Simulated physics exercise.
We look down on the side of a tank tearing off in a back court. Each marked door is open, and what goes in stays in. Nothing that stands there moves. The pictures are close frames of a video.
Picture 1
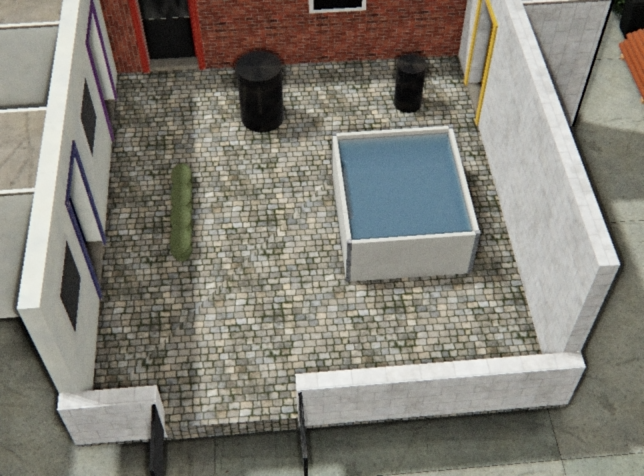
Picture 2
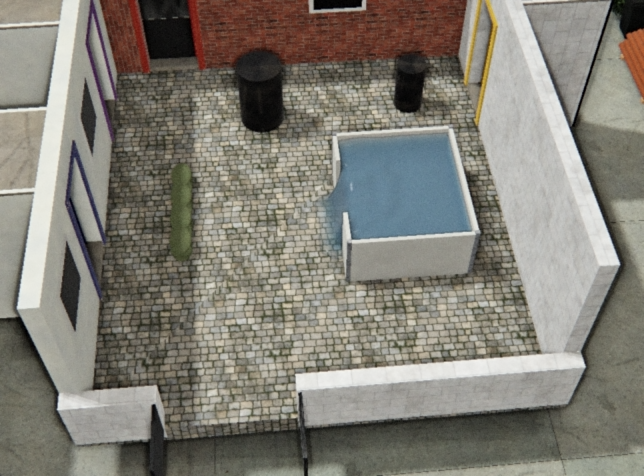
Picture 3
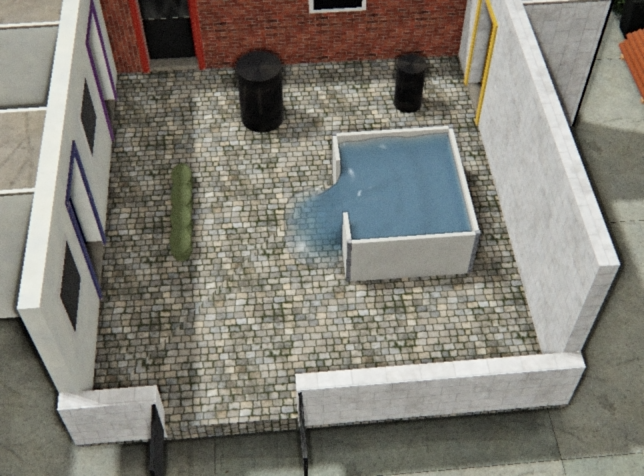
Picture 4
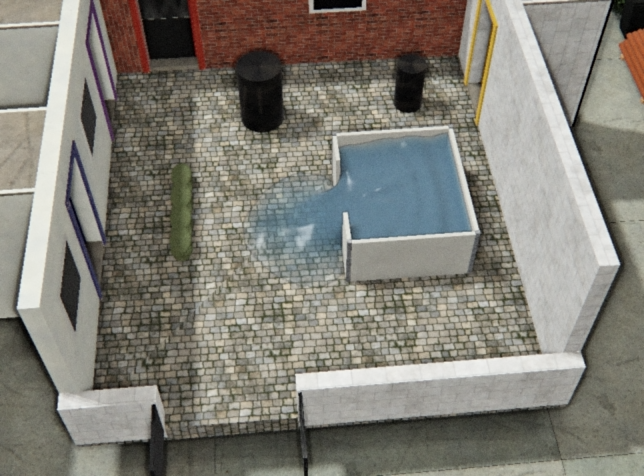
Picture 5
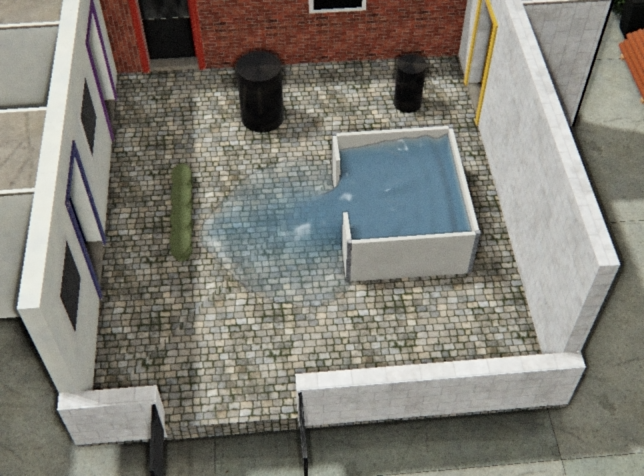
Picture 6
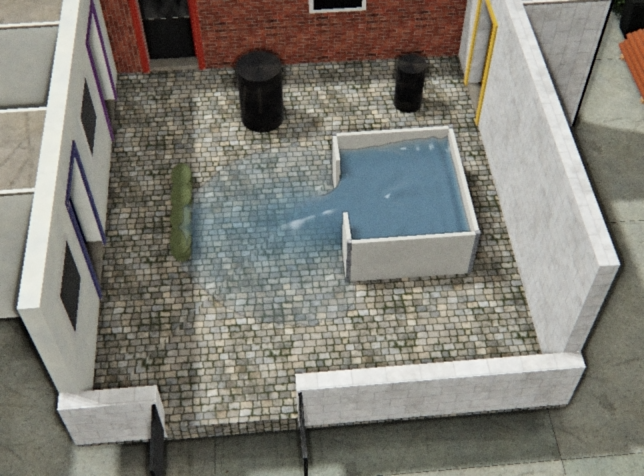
The footage shows a still, water-filled tank in a walled, paved court before part of its left side opens, and water pours through the gap, spreading leftward across the stones to the low green hedge.
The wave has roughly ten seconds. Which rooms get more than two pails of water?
The yellow door holds within the limit; the purple door floods; the blue door holds within the limit; the red door floods.
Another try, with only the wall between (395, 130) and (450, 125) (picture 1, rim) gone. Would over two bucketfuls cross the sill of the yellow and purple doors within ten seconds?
Yellow goes over; purple floods.
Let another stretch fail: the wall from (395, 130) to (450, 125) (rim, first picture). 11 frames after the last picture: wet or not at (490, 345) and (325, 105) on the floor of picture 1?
In that order: Not flooded, under water.
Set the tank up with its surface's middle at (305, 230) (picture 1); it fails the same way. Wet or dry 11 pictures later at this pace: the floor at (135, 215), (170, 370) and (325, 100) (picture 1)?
In turn: Awash, covered, clear.
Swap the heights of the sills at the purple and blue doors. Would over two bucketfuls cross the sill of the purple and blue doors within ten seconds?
One by one: The purple door lets less in; the blue door lets more in.
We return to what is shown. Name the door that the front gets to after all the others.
I say the yellow-painted one.
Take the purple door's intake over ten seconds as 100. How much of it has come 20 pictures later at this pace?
Roughly 25 per cent.
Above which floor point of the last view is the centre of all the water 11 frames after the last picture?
I would point to (293, 229).
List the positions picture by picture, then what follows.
The open tank at (402, 185) is whole and still, in the first frame.
The front is at (334, 254), out from the gap at (343, 213), in the second frame.
Water pours out at (343, 214) and has run to (295, 250), in the third frame.
The front is at (252, 244), out from the gap at (343, 214), in the fourth frame.
Water pours out at (343, 214) and has run to (206, 241), in the fifth frame.
The front is at (186, 267), out from the gap at (343, 214), in the sixth frame.
A moment on, water covers 35 % of the floor; the yellow door not reached, the purple door not reached, the blue door not reached, the red door not reached.
Next, water covers 50 % of the floor; the yellow door not reached, the purple door under two buckets in, the blue door wet at the sill, nothing in, the red door wet at the sill, nothing in.
Then, water covers 55 % of the floor; the yellow door not reached, the purple door over two buckets in, the blue door wet at the sill, nothing in, the red door over two buckets in.
Later, water covers 80 % of the floor; the yellow door not reached, the purple door over two buckets in, the blue door wet at the sill, nothing in, the red door far over two buckets in.
In the end, water covers 90 % of the floor; the yellow door wet at the sill, nothing in, the purple door far over two buckets in, the blue door wet at the sill, nothing in, the red door far over two buckets in.
